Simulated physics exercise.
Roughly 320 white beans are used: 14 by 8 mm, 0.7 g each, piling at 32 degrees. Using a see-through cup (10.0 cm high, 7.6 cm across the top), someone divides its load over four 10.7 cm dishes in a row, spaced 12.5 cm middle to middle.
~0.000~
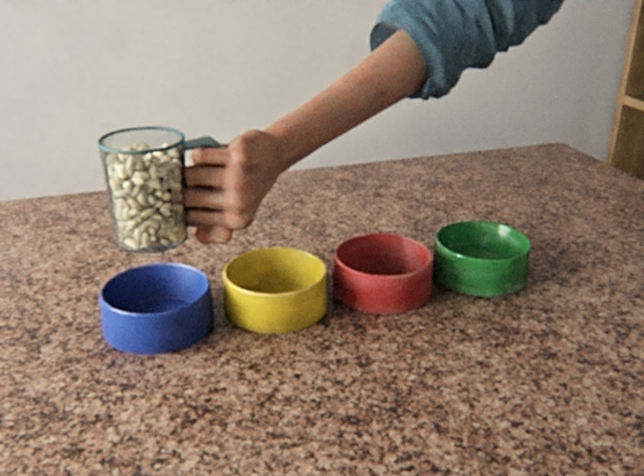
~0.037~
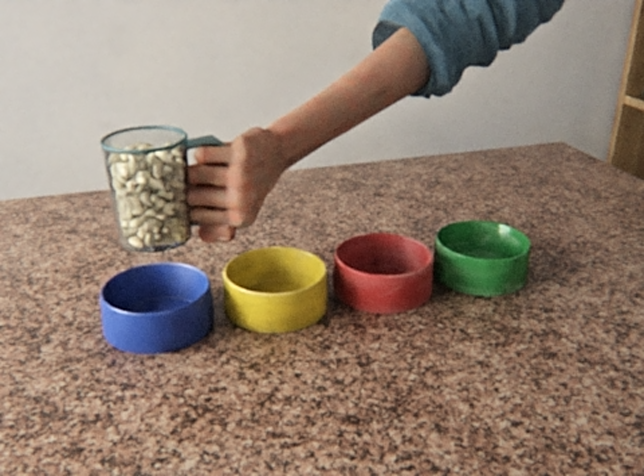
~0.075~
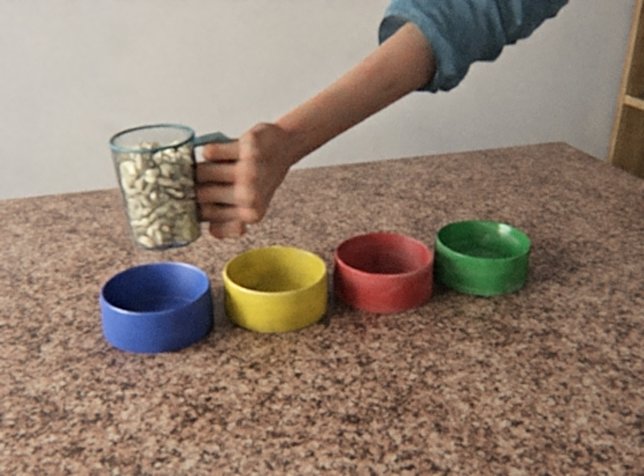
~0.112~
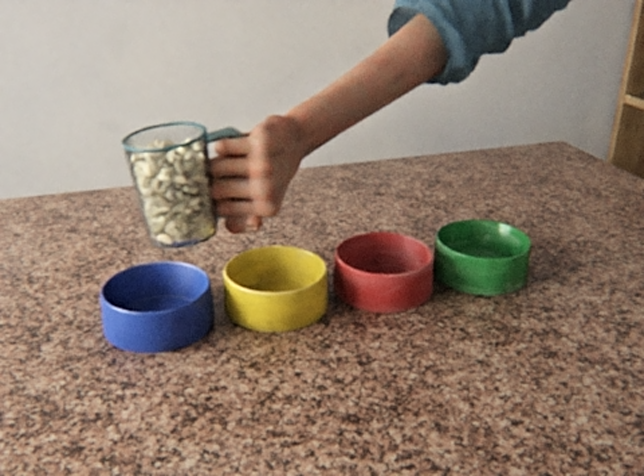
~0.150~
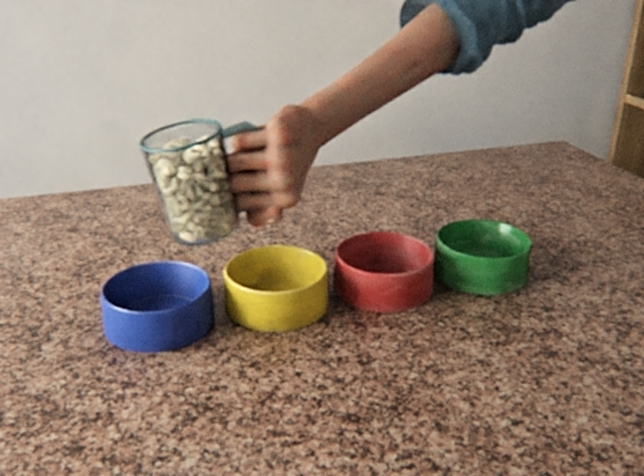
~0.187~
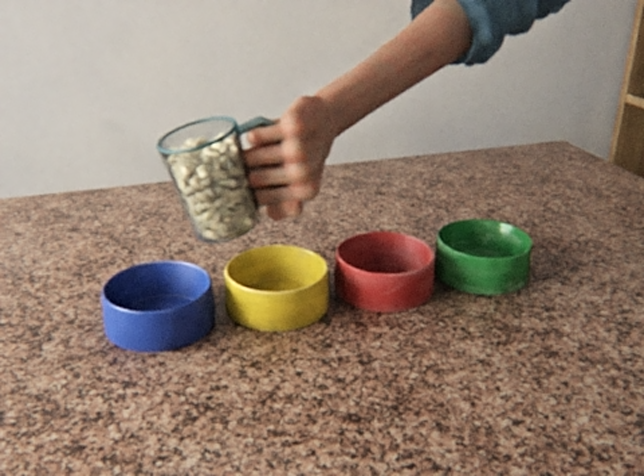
A hand holding a clear cup full of white beans moves it a short way right, from above the blue dish toward the yellow one, tilting it slightly, while the blue, yellow, red and green dishes stay still on a speckled tabletop.
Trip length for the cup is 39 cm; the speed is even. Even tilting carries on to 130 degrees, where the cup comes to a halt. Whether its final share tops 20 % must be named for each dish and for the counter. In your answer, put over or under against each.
Red - under; blue - under; green - over; yellow - under; counter - over.
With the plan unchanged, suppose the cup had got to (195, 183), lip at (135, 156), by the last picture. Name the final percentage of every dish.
Red 70; blue 0; green 0; yellow 10.
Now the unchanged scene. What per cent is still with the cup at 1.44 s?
About 0 per cent.
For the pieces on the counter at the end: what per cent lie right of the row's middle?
100 per cent.
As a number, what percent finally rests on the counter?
The answer is roughly 35 per cent.
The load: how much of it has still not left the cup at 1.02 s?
Roughly 95 in a hundred.
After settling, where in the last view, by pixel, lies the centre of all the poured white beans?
Centre at rest, approx.: (460, 266) px.
After 0.68 s, tilt 69 degrees; cup holds 100 %.
Then, at 1.02 s, tilt 107 degrees; cup holds 95 %.
After 1.44 s, tilt 130 degrees; cup holds 0 %, red 5 %, green 65 %.
By 2.5 s all is still; red 5 %, blue 0 %, green 60 %, yellow 0 %, counter 35 %.
